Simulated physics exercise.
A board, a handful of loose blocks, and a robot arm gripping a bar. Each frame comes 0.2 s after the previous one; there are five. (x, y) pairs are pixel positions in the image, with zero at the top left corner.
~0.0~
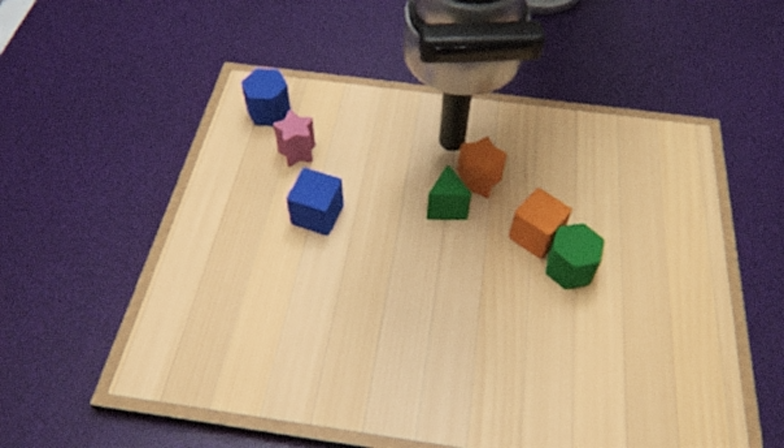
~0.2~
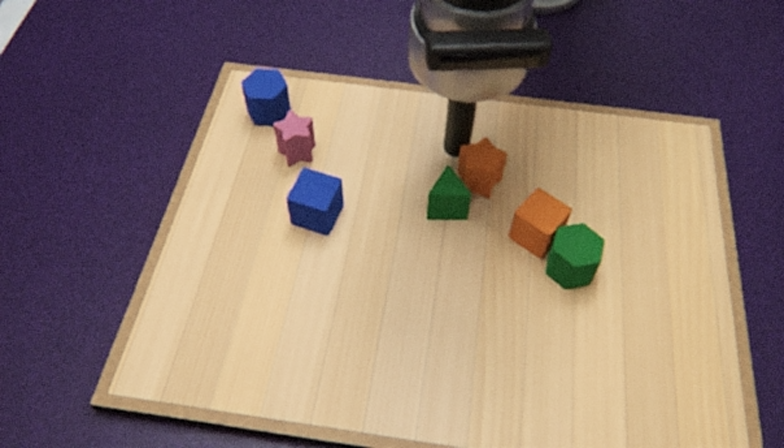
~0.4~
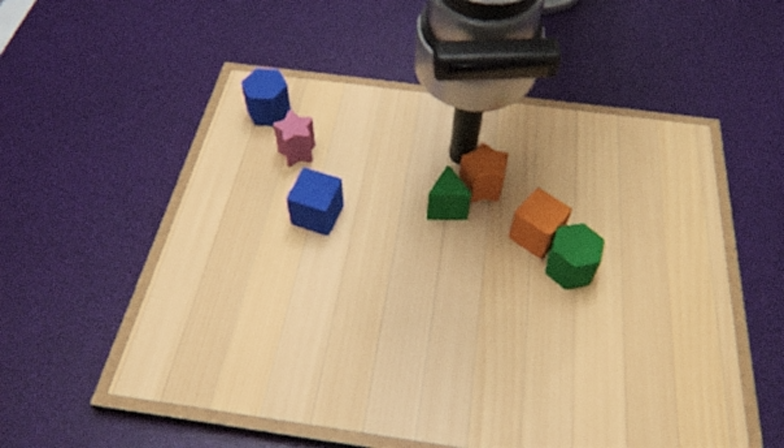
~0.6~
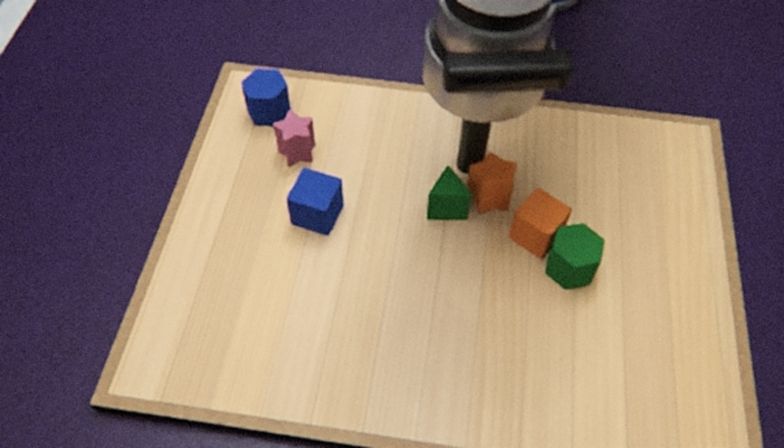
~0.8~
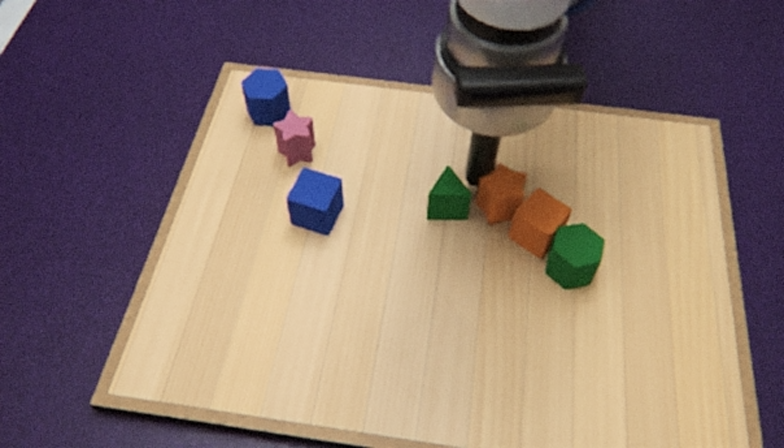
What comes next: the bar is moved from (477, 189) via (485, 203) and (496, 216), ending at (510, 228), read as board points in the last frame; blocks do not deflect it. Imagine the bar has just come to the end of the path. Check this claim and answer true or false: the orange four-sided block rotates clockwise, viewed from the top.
The statement is correct.
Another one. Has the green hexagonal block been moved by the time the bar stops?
Yes, that is what happens.
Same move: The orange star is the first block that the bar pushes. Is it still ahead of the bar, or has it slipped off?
At the end of the path, the bar is still pushing the orange star ahead of it.
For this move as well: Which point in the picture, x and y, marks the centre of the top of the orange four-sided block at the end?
The answer is (587, 235).
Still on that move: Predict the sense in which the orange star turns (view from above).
Turns anticlockwise.
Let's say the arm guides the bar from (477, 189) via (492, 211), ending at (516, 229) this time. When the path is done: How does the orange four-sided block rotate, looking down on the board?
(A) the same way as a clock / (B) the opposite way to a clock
Option A.
The first path, step by step. Halfway along, bar (493, 197); orange star (527, 196), turned 25° anticlockwise; orange four-sided block (562, 221), turned 25° clockwise; green hexagonal block (590, 256).
At the end, bar (513, 216); green three-sided block unmoved; orange star (549, 211), turned 30° anticlockwise; orange four-sided block (587, 235), turned 20° clockwise; green hexagonal block (616, 273).
